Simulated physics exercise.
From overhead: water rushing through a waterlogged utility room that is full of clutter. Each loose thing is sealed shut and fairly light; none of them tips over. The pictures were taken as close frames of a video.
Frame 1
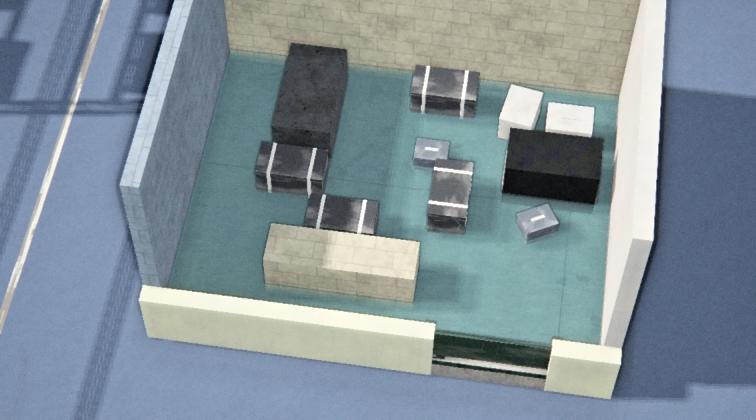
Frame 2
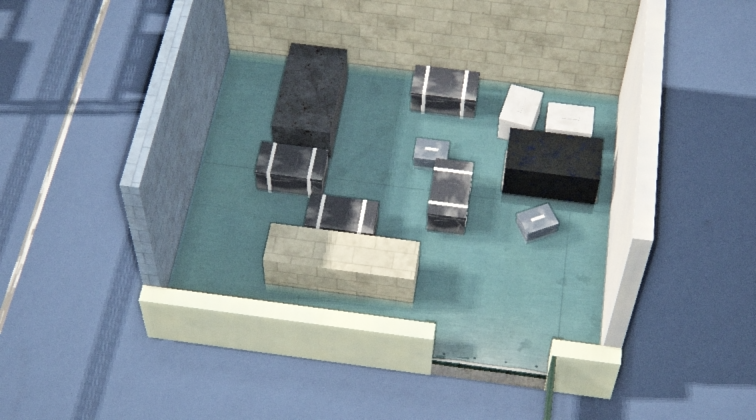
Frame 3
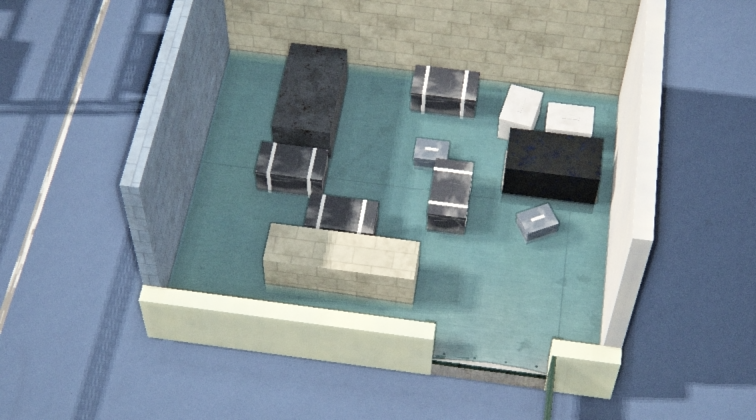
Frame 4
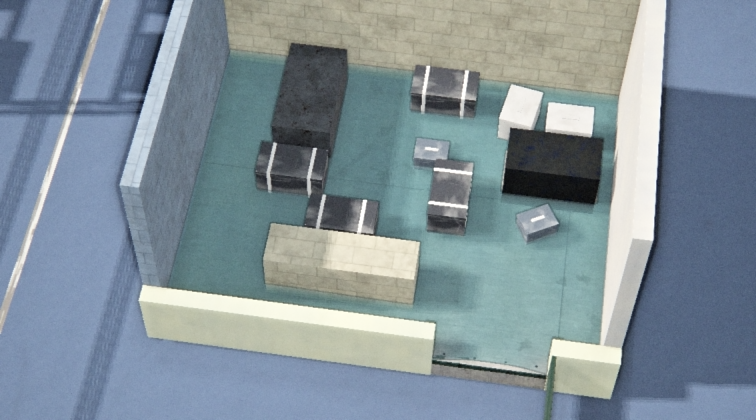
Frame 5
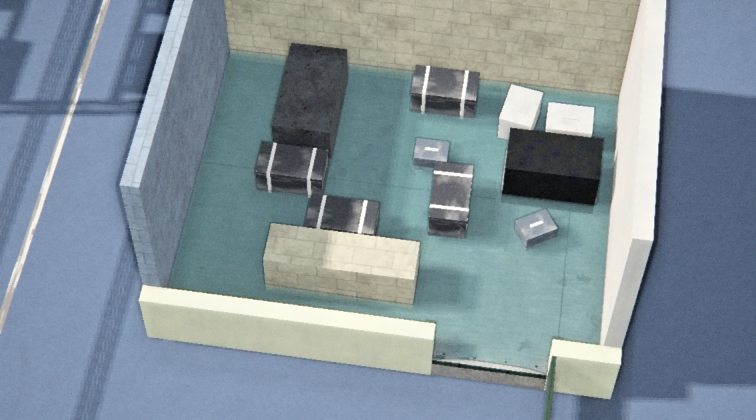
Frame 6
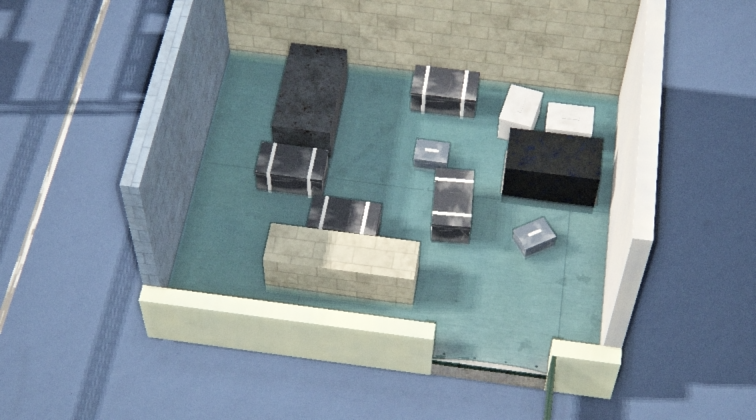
A door opens in a cluttered, flooded room, and a few floating containers shift slightly.
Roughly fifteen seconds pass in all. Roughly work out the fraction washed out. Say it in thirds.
Honestly, the part swept out lands in the middle band of thirds.
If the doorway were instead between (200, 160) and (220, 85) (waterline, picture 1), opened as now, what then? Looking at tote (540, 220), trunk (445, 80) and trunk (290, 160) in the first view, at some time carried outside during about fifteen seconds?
Remains, remains, escapes.
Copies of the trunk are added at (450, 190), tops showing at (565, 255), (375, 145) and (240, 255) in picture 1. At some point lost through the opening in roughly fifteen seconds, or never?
Copy by copy, in the order given: Swept away, swept away, not carried off.
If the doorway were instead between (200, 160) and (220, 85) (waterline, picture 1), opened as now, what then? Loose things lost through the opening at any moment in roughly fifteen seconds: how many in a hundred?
Close to 20 percent.
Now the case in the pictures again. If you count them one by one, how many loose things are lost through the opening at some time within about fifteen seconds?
You get 3.
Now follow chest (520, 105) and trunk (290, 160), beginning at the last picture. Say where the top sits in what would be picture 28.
Approximately (494, 124) for the first and (357, 197) for the second.
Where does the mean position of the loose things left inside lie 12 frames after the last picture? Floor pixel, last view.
I'd put it at roughly (480, 214).
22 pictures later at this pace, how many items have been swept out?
3 of them.
A moment on, 0 of 8 are out; 8 afloat.
Next, 1 of 8 are out; 6 afloat.
Later, 3 of 8 are out; 5 afloat.
In the end, 3 of 8 are out; 4 afloat.
